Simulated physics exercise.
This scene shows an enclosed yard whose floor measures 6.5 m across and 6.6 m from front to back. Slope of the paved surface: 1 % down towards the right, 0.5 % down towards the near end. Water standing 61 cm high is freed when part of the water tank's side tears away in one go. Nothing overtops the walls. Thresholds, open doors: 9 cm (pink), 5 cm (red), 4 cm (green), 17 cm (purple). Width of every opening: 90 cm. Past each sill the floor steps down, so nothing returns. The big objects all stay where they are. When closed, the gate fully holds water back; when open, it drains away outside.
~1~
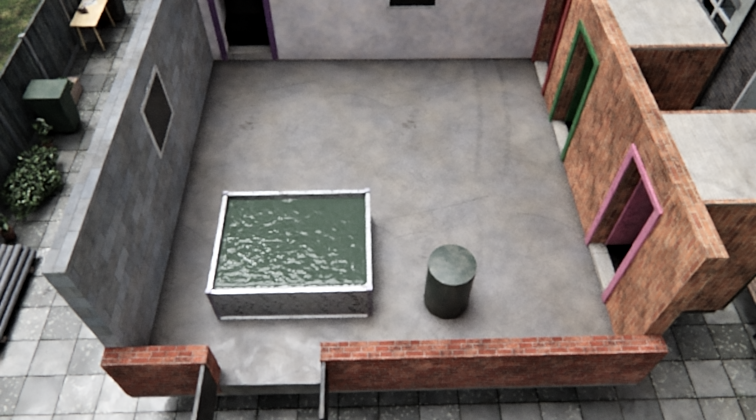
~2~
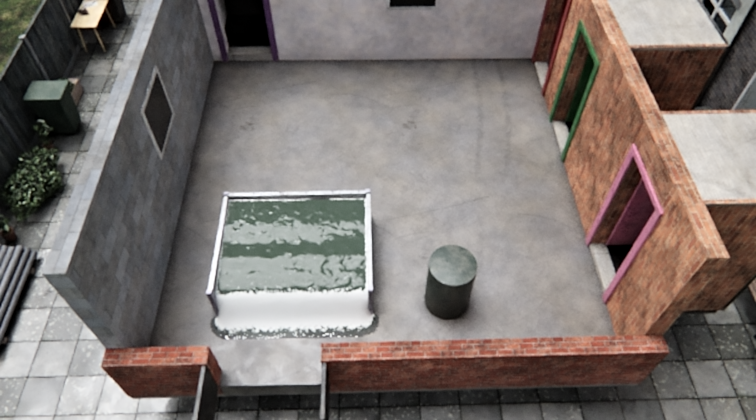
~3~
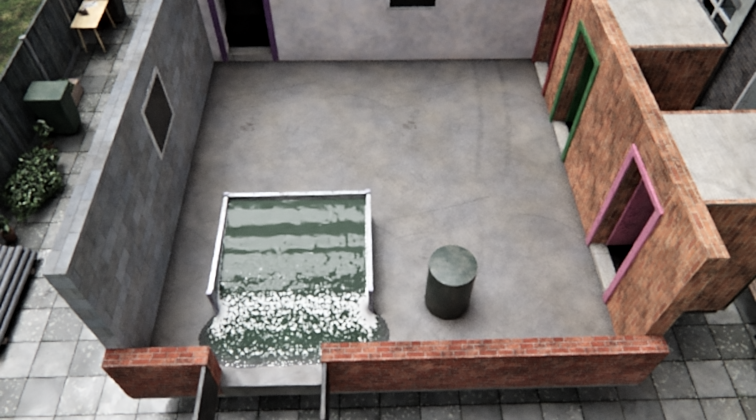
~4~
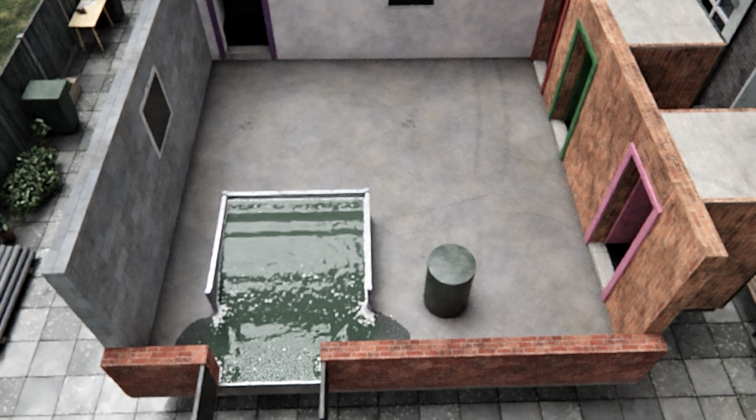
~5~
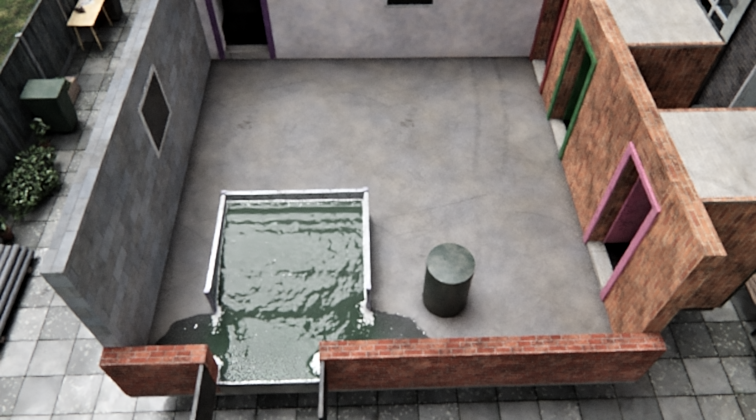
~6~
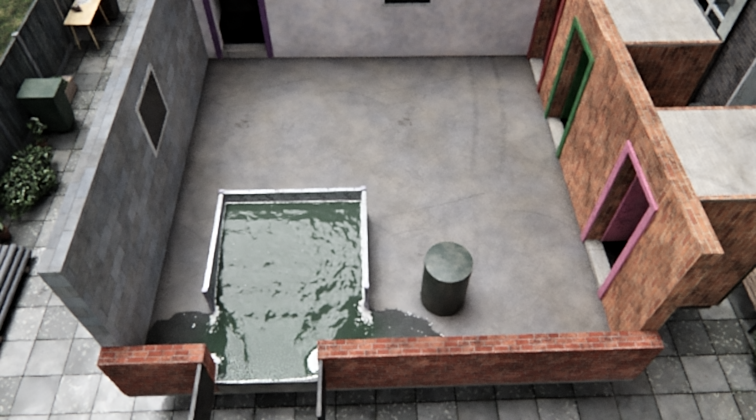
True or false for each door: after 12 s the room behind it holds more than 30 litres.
Pink door: False; red door: False; green door: False; purple door: False.
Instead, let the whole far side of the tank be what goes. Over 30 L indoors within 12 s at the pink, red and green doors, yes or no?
At pink the amount is beneath the mark, at red it is higher than the mark, and at green it is higher than the mark.
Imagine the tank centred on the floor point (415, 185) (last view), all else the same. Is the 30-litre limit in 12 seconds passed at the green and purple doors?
Green gets no more than that, purple gets no more than that.
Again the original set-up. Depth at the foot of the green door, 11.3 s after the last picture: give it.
Roughly 4.0 cm.
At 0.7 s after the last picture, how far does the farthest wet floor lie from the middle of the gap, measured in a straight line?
3.8 m.
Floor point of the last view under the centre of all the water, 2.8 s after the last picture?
Centre: Roughly (362, 291) px.
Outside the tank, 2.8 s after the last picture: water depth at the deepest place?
About 20 cm.
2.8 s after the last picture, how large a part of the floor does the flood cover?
Near 30 per cent is wet.
Then, 0.7 s after the last picture water covers 15 % of the floor and is deepest (38 cm) near (341, 363); pink door not reached, red door not reached, green door not reached, purple door not reached.
Then, 1.5 s after the last picture water covers 25 % of the floor and is deepest (24 cm) near (607, 332); pink door 10 cm at the sill, 0 L in, red door not reached, green door not reached, purple door not reached.
Then, 2.8 s after the last picture water covers 30 % of the floor and is deepest (20 cm) near (602, 356); pink door 11 cm at the sill, 6 L in, red door not reached, green door not reached, purple door not reached.
Then, 6.3 s after the last picture water covers 65 % of the floor and is deepest (8 cm) near (602, 356); pink door 5 cm at the sill, 8 L in, red door 3 cm at the sill, 0 L in, green door 3 cm at the sill, 0 L in, purple door 3 cm at the sill, 0 L in.
Then, 11.3 s after the last picture water covers 65 % of the floor and is deepest (6 cm) near (615, 356); pink door 4 cm at the sill, 8 L in, red door 4 cm at the sill, 1 L in, green door 4 cm at the sill, 0 L in, purple door 1 cm at the sill, 0 L in.
